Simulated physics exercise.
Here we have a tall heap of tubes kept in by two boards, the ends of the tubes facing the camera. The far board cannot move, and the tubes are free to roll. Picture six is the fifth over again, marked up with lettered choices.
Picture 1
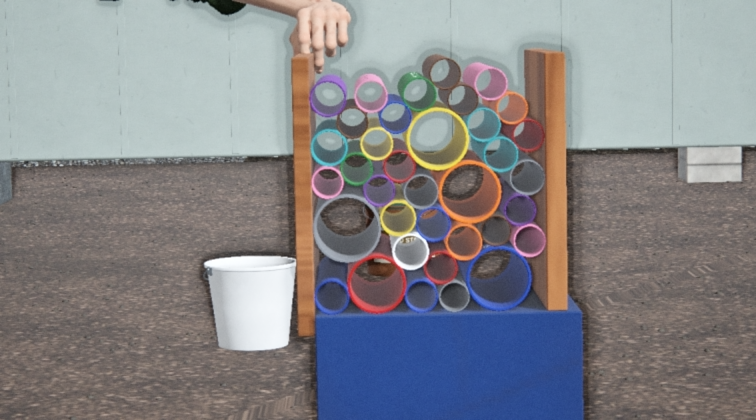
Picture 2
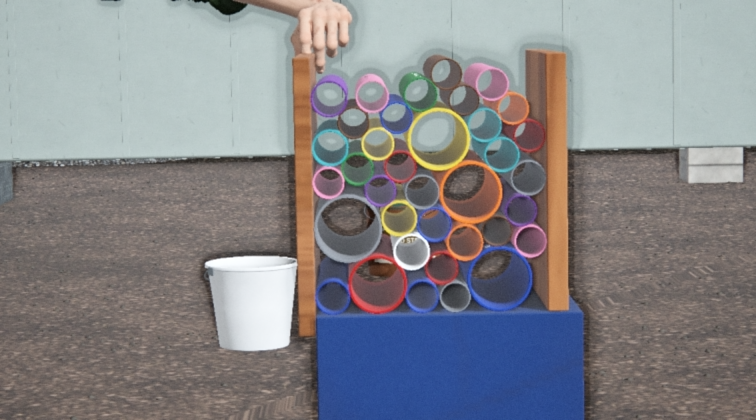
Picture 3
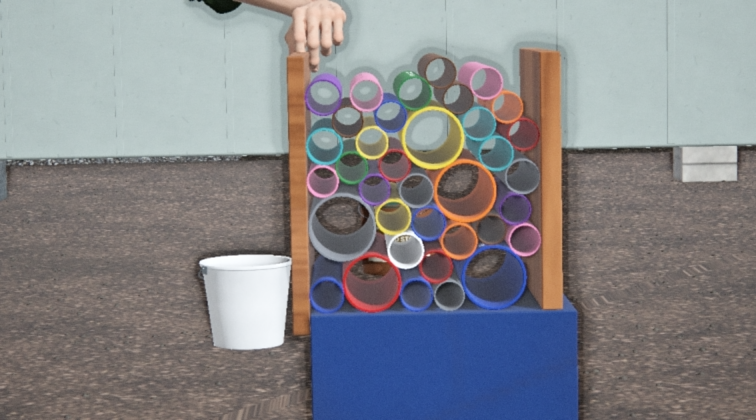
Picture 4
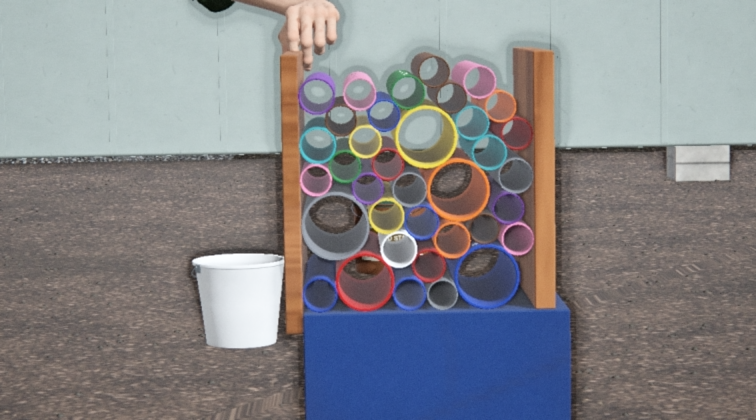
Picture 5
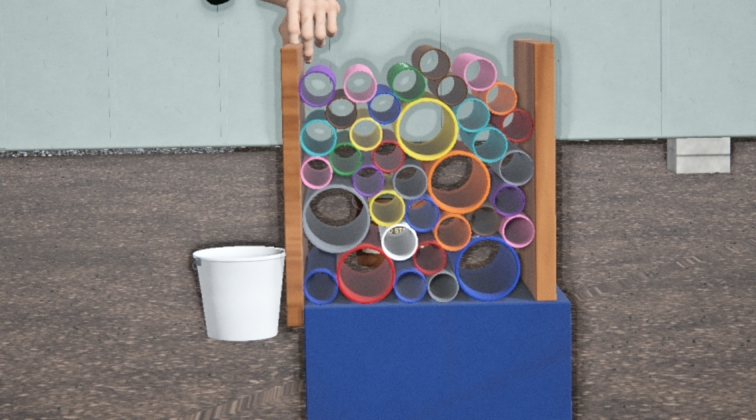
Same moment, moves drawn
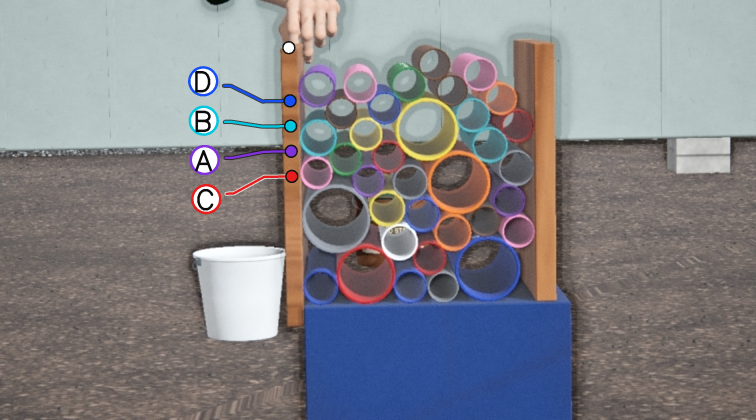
Colorful tubes stacked between two wooden boards on a blue block, staying still as a hand rests atop the left board.
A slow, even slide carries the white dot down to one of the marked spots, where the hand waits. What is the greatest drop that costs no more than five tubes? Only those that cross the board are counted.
Lower it to C and no more.
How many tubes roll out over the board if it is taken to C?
With C, four.
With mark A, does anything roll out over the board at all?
Yes, at A.
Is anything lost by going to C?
Yes.
On the copy, A at (291, 152); B at (290, 126); C at (292, 176); D at (290, 101); the white dot at (289, 48).
On C. First, top of the board (299, 107).
Then, top of the board (301, 174).
Finally, top of the board (301, 176), four out over the board.
By contrast, A one out over the board; B none out over the board; D none out over the board.
